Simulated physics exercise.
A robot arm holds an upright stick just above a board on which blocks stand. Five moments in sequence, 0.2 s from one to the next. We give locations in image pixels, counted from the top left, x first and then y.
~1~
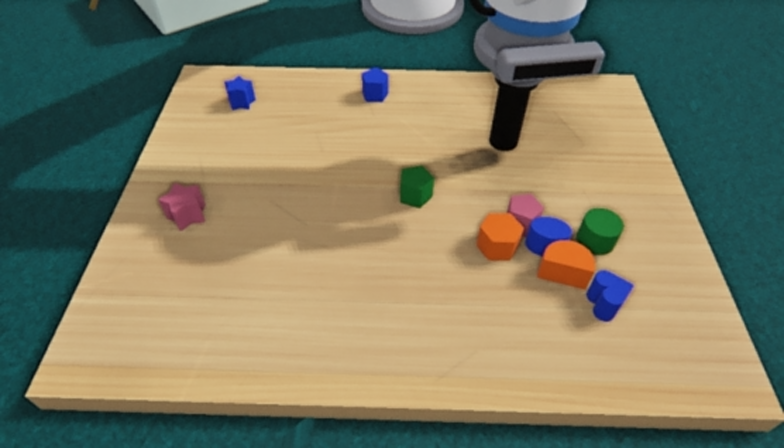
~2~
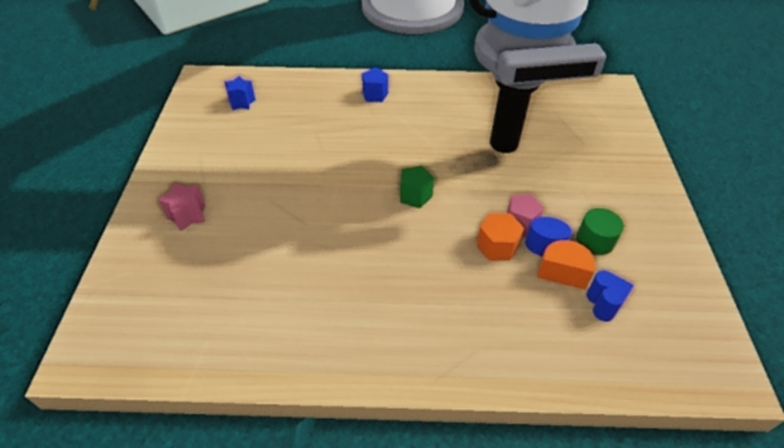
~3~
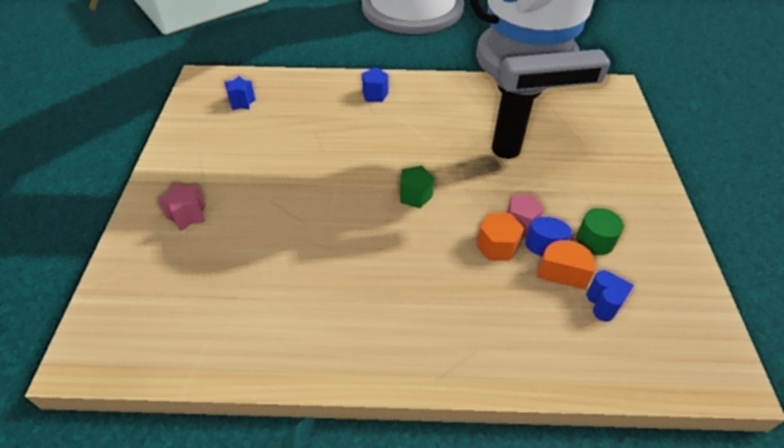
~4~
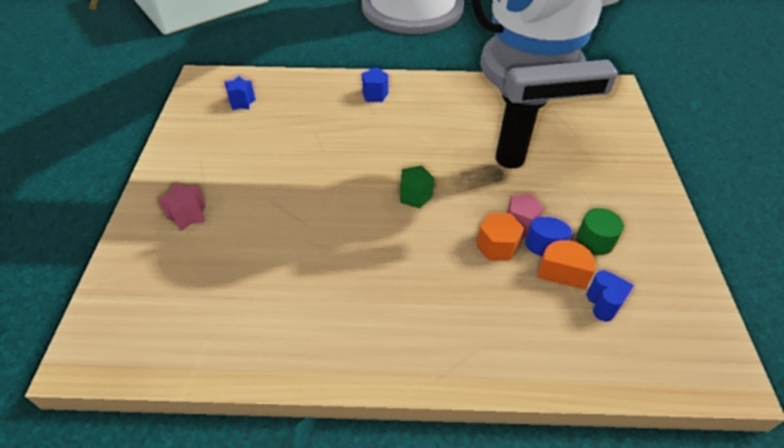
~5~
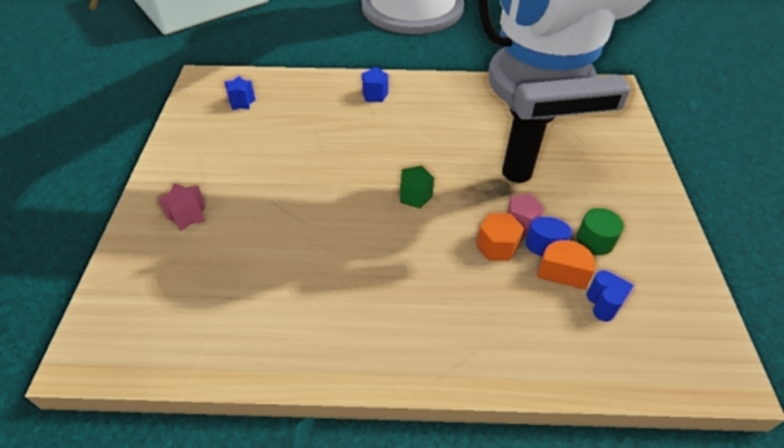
A robot arm holding an upright black stick stays almost still at first above the upper right of a wooden board. The stick then moves slowly downward and slightly right, drawing close to the pink pentagon beside the orange, blue and green blocks, while every block stays in place.
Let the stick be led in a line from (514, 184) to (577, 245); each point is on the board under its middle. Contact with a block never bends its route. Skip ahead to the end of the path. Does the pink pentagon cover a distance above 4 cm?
No - that is not the case.
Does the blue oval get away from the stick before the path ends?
I'd say yes.
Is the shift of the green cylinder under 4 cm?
Yes
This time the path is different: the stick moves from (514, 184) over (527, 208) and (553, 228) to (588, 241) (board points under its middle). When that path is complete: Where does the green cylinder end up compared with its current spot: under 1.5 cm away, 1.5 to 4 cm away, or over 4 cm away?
Between 1.5 and 4 cm.
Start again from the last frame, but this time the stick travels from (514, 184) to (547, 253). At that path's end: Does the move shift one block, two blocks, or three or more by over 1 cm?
It shifts three blocks or more.
What follows on the original path. Halfway along, stick (549, 202); nothing pushed yet.
At the end, stick (581, 234); pink pentagon unmoved; blue oval (552, 231), turned 25° clockwise; orange half-round block (570, 259), turned 10° anticlockwise; green cylinder (623, 231).
